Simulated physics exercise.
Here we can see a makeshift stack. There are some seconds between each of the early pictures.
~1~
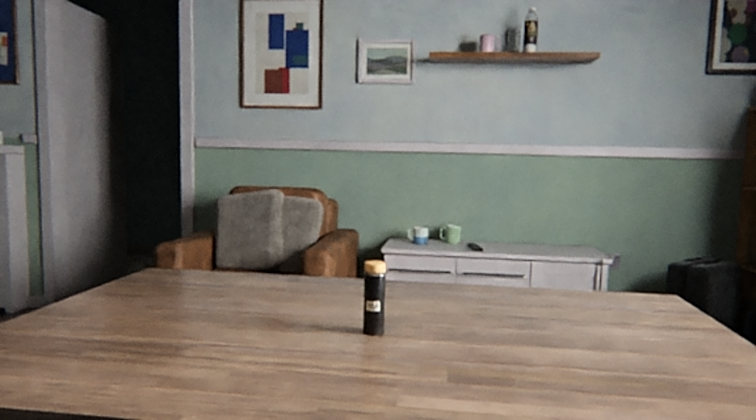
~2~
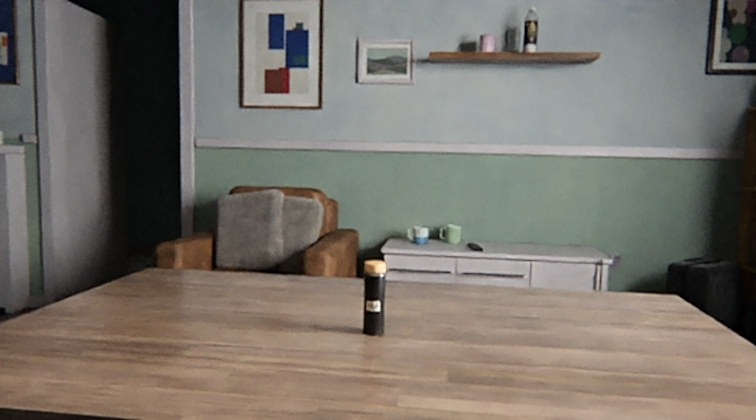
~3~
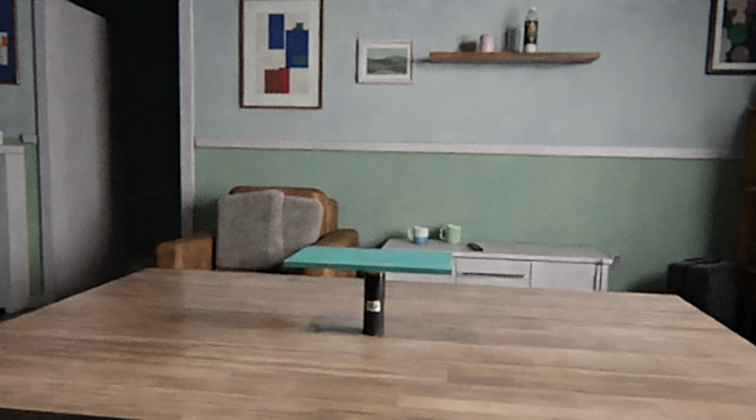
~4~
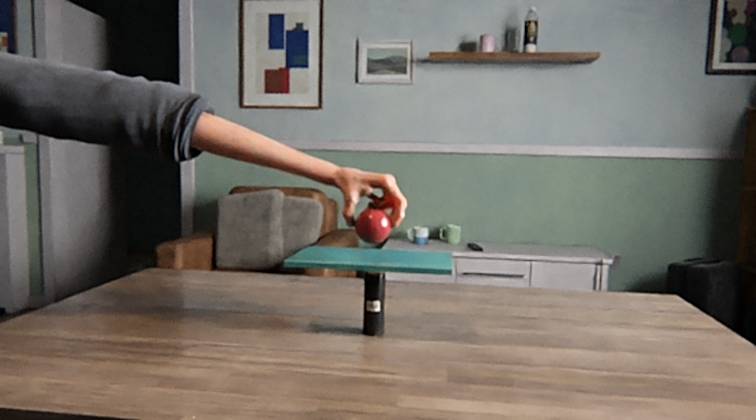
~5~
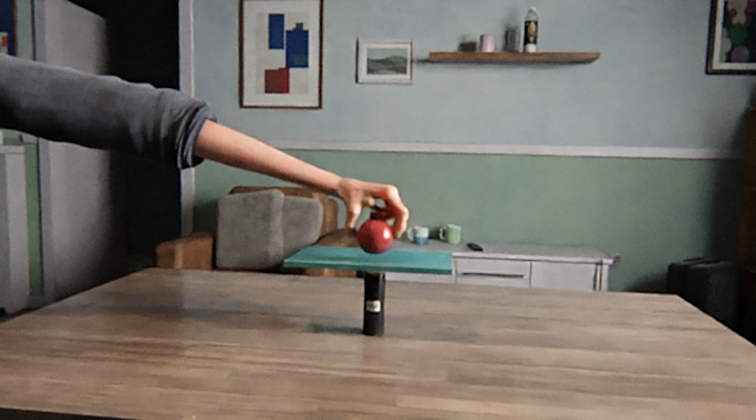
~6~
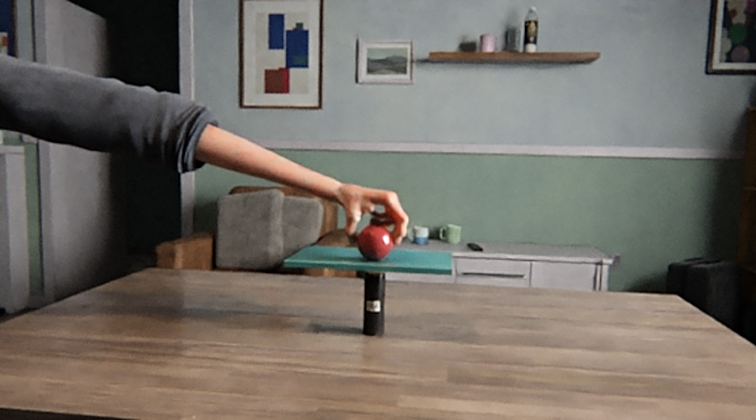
On a wooden table, a hand lowers a red tomato onto a turquoise board that appears atop a dark jar.
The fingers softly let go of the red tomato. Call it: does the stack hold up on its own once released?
Holds up.
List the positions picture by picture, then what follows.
The last thing is not in view yet, in the first frame.
The last thing is not in view yet, in the second frame.
The last thing is not in view yet; turquoise board (373, 259), in the third frame.
Still above its spot; red tomato (373, 226); turquoise board (373, 259), in the fourth frame.
Still above its spot; red tomato (375, 236); turquoise board (373, 259), in the fifth frame.
In place under the hand; red tomato (375, 243); turquoise board (373, 259), in the sixth frame.
Then, 0.30 s past the last view, nothing moves.
Then, 0.70 s past the last view, red tomato resting near (375, 243).
Finally, all 3 still in place. Final places as the last picture's camera would see them, red tomato near (375, 243). The stack holds.
